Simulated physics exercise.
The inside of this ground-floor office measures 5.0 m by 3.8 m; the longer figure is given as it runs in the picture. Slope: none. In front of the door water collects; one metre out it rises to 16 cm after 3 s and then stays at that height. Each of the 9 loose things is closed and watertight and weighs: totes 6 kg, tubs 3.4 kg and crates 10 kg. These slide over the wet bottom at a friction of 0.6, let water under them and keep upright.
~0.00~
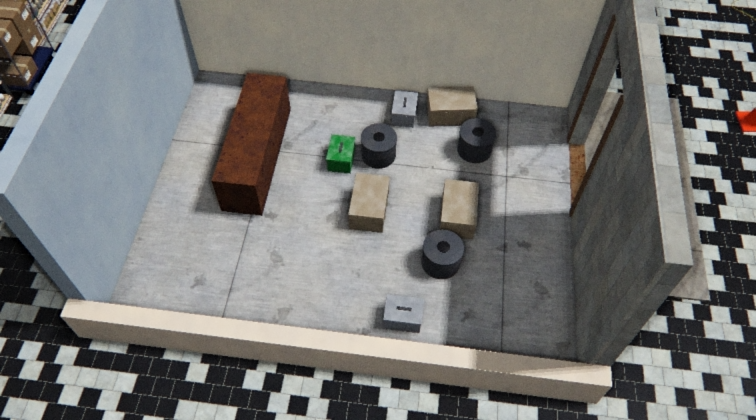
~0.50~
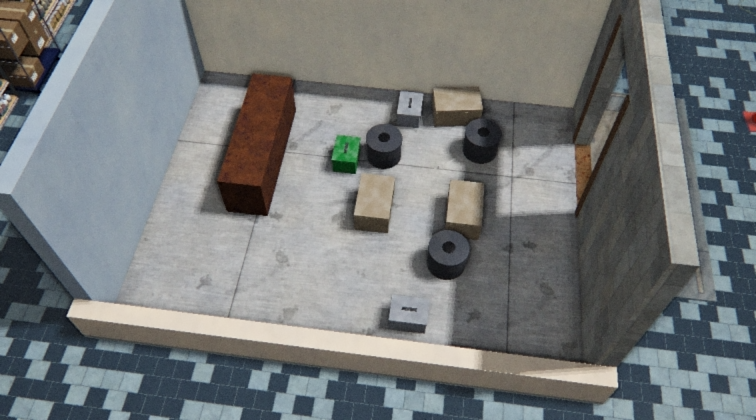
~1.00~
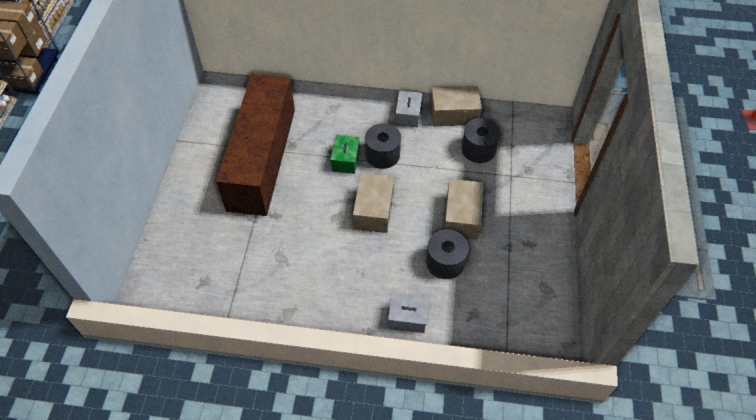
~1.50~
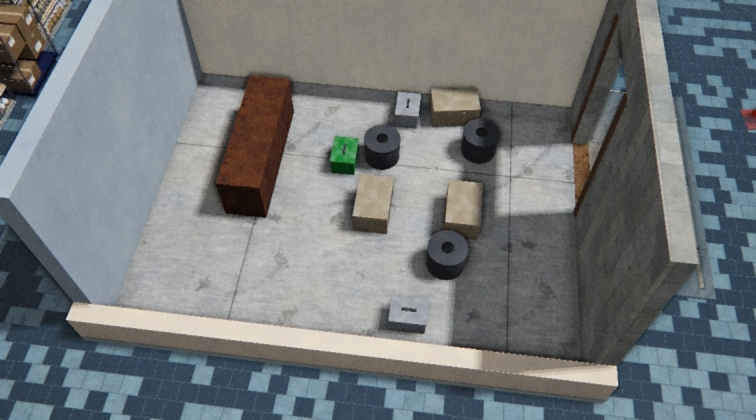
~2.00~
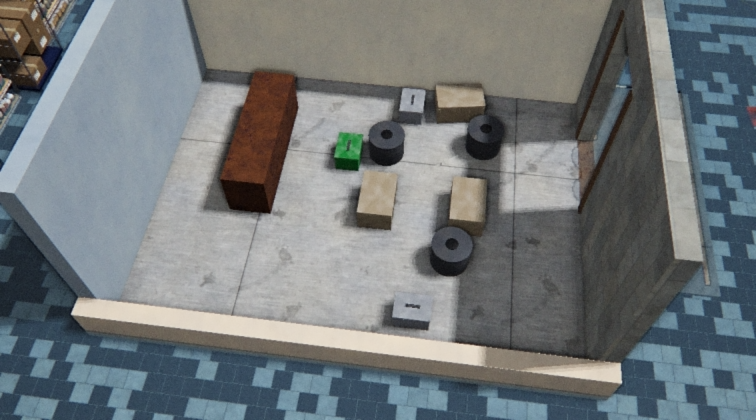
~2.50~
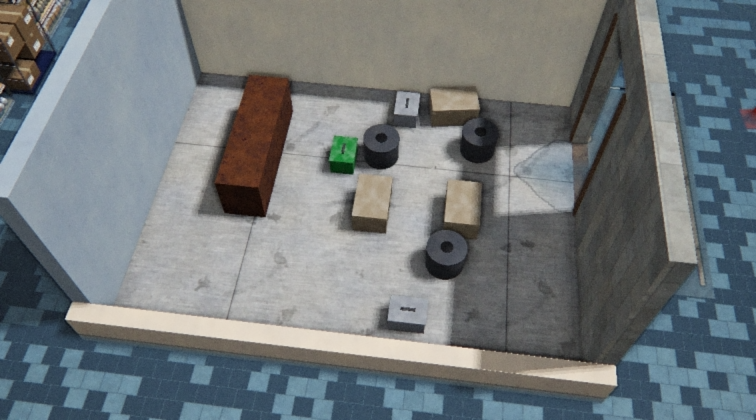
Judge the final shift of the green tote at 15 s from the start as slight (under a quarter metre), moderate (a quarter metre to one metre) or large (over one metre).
Large.
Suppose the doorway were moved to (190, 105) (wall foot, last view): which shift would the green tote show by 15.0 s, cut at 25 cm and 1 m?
Outcome: The green tote barely moves.
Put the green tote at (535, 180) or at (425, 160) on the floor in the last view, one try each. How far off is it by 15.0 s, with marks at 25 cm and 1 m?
At the first spot it winds up well off, and at the second it winds up well off.
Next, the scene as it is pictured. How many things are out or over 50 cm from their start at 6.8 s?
It comes to 6.
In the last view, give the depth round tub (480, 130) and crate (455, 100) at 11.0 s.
Depths: Near 8 cm, then near 9 cm.
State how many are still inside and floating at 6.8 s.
Count: 5.
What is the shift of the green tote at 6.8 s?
Roughly 60 cm.
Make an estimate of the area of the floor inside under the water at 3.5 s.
Somewhere about 2.5 m2, give or take.
After 3.5 s the green tote is near (344, 149), 0.0 m from its start, aground; 0 afloat.
After 6.8 s the green tote is near (294, 145), 0.6 m from its start, afloat; 5 afloat.
After 11.0 s the green tote is near (266, 274), 1.9 m from its start, aground; 8 afloat.
After 15.0 s the green tote is near (132, 273), 2.8 m from its start, afloat; 8 afloat.
